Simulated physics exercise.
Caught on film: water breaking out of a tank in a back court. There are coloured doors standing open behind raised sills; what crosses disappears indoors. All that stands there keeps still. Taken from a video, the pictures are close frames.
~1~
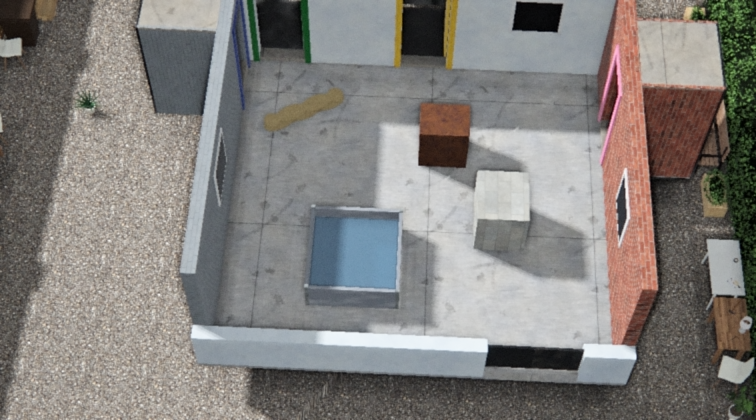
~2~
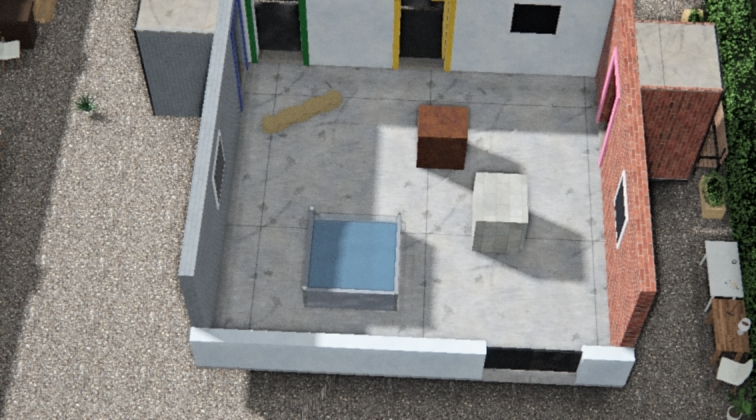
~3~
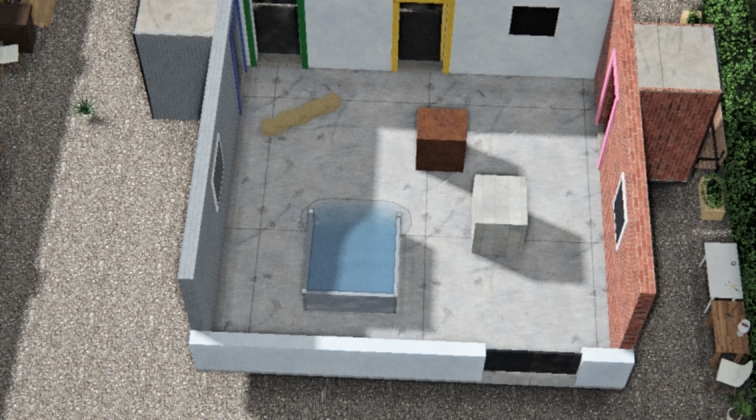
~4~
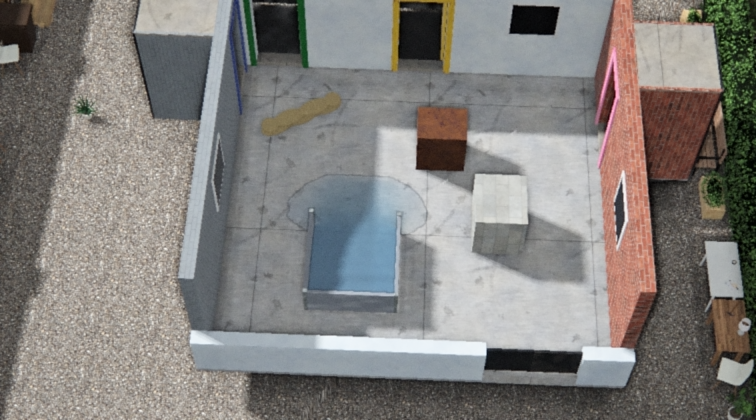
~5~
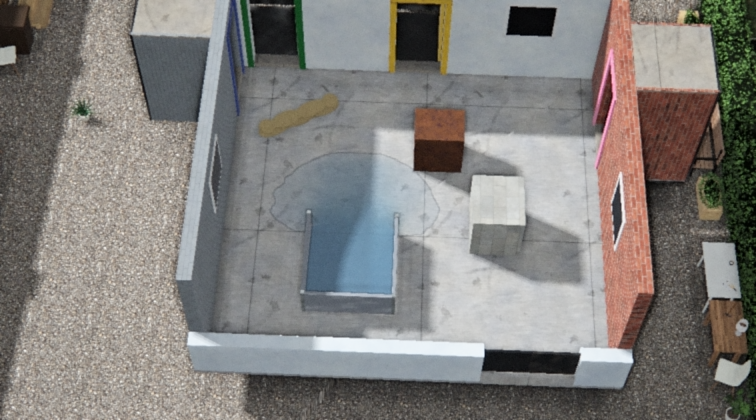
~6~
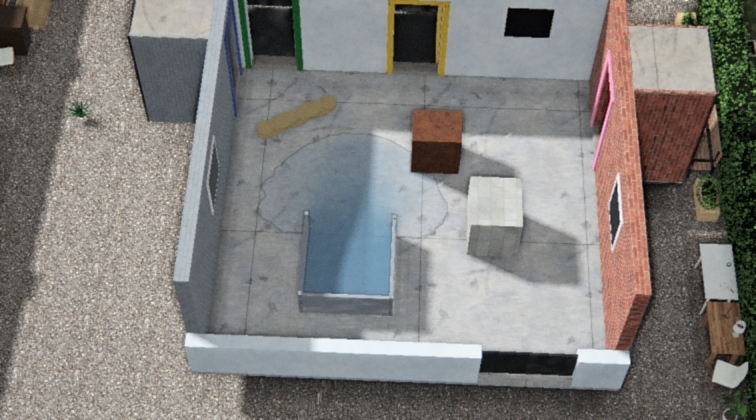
Water pours out the far side of an open tank and spreads across the courtyard floor.
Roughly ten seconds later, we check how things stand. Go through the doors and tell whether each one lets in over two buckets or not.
Result: The yellow door will most likely go past the limit. The green door will most likely keep inside the limit. The pink door will most likely keep inside the limit. The blue door will most likely keep inside the limit.
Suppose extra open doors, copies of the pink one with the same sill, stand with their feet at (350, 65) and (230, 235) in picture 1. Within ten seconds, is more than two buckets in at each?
Door one beats the threshold, door two misses the threshold.
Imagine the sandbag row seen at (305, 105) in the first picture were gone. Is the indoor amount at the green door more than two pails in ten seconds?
My reading: Green passes that mark.
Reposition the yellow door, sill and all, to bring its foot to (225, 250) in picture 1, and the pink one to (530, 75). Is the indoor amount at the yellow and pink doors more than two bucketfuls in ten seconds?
As I see it, the yellow door stays within the limit and the pink door stays within the limit.
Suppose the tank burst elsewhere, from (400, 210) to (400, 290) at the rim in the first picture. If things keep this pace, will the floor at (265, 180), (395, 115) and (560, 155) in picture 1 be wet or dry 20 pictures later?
So: Spared, then spared, then wetted.
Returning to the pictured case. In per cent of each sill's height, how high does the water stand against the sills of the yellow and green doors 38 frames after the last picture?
Estimate, in order: 100 and 90 percent.
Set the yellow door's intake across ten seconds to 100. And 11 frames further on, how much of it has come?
About 20 per cent.
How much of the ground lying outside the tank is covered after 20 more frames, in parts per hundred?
Near 45 in a hundred.
A moment on, water covers 25 % of the floor; the yellow door not reached, the green door not reached, the pink door not reached, the blue door not reached.
Next, water covers 30 % of the floor; the yellow door over two buckets in, the green door wet at the sill, nothing in, the pink door not reached, the blue door not reached.
Then, water covers 45 % of the floor; the yellow door far over two buckets in, the green door wet at the sill, nothing in, the pink door wet at the sill, nothing in, the blue door wet at the sill, nothing in.
Later, water covers 60 % of the floor; the yellow door far over two buckets in, the green door wet at the sill, nothing in, the pink door under two buckets in, the blue door wet at the sill, nothing in.
In the end, water covers 80 % of the floor; the yellow door far over two buckets in, the green door wet at the sill, nothing in, the pink door under two buckets in, the blue door wet at the sill, nothing in.
